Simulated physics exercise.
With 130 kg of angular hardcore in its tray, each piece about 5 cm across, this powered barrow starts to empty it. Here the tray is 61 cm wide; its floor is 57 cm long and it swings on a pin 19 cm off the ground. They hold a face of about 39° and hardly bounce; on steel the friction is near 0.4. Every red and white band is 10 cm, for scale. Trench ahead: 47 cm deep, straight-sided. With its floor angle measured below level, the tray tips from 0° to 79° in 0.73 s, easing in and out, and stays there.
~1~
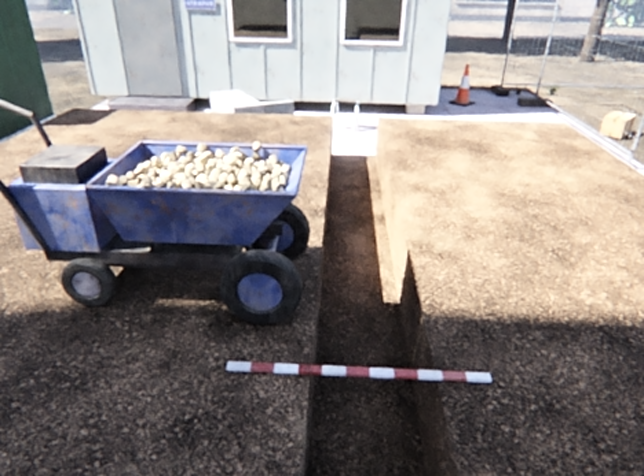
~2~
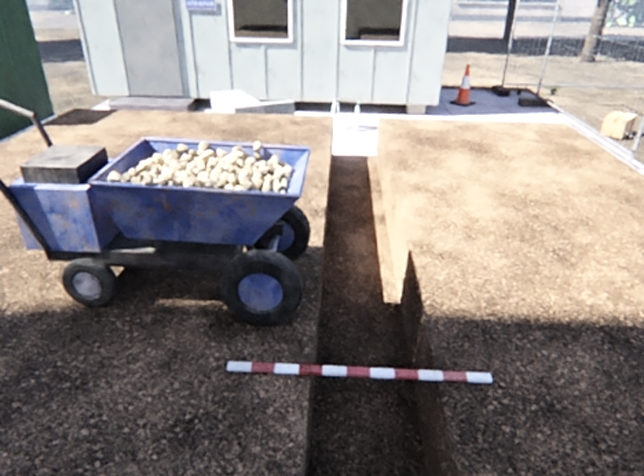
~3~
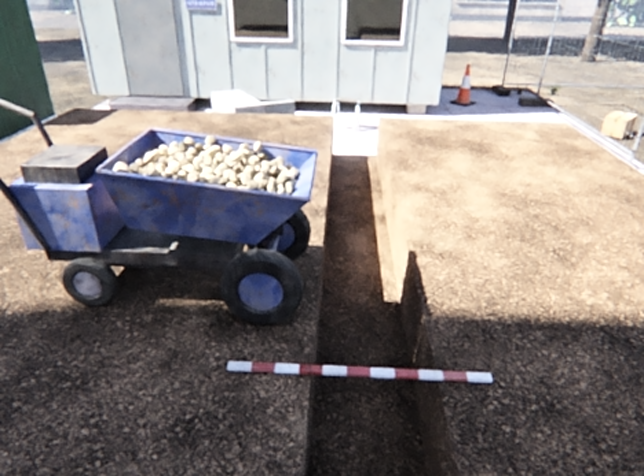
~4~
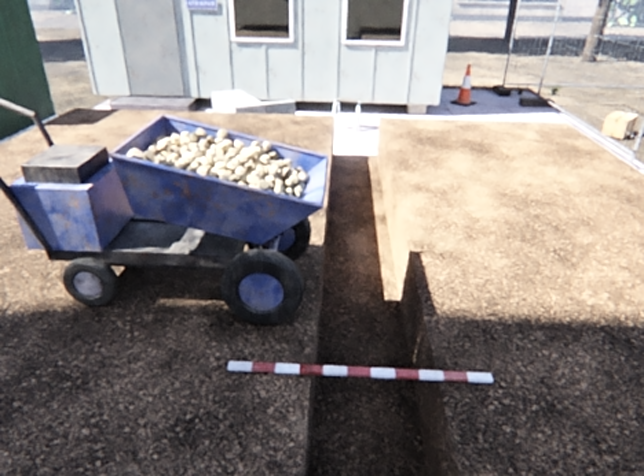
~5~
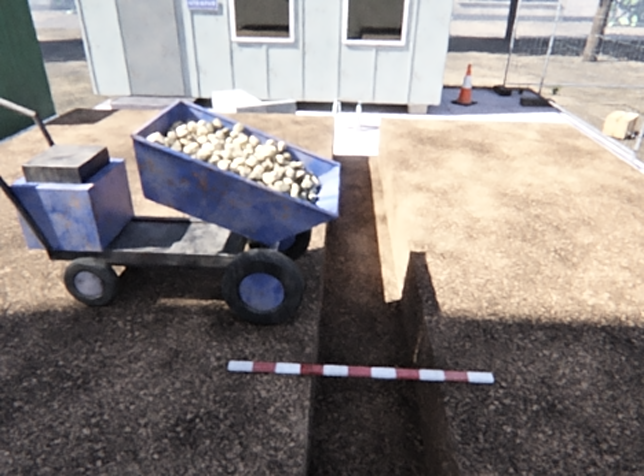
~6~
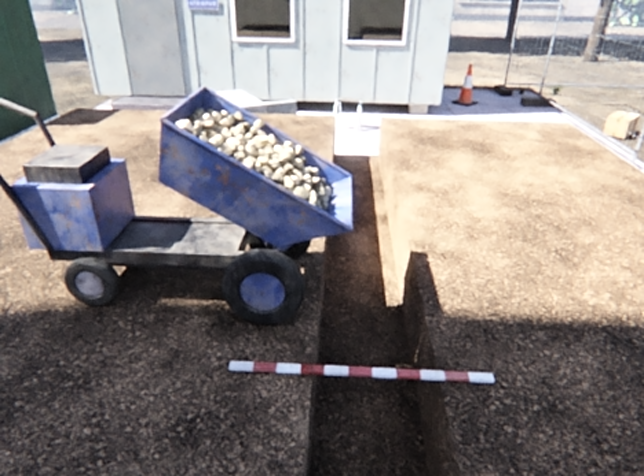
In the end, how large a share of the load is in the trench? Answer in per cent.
A share of roughly 74 %.
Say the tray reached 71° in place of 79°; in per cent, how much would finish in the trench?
About 70%.
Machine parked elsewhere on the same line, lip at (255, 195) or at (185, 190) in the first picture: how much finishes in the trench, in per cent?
100 % and 70 %.
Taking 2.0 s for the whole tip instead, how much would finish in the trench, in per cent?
Something close to 95 per cent.
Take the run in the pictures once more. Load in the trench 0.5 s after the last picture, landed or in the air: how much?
I'd say near 35 per cent at that time.
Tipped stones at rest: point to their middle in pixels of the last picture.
Centre estimate: Around (397, 348).
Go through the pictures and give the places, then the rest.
The first frame shows lip at (296, 195), floor tilted 0°, highest stones at (221, 159).
In the second frame, the tray is at 2°, its lip at (300, 196); the top of the load is at (210, 158).
In the third frame, the tray is at 6°, its lip at (309, 200); the top of the load is at (185, 151).
In the fourth frame, the tray is at 13°, its lip at (322, 207); the top of the load is at (188, 140).
In the fifth frame, the tray is at 21°, its lip at (337, 217); the top of the load is at (185, 128).
The sixth frame shows lip at (352, 230), floor tilted 31°, highest stones at (204, 116).
Then, 0.2 s after the last picture the floor is at 67°, 100 % in the tray; the foremost stones are at (377, 253).
Then, 0.5 s after the last picture the floor is at 79°, 55 % in the tray, 34 % in the trench, 11 % past the trench; the foremost stones are at (459, 304).
Then, 0.9 s after the last picture the floor is at 79°, 9 % in the tray, 64 % in the trench, 27 % past the trench; the foremost stones are at (573, 290).
Then, 2.8 s after the last picture the floor is at 79°, 0 % in the tray, 74 % in the trench, 26 % past the trench; the foremost stones are at (621, 276).
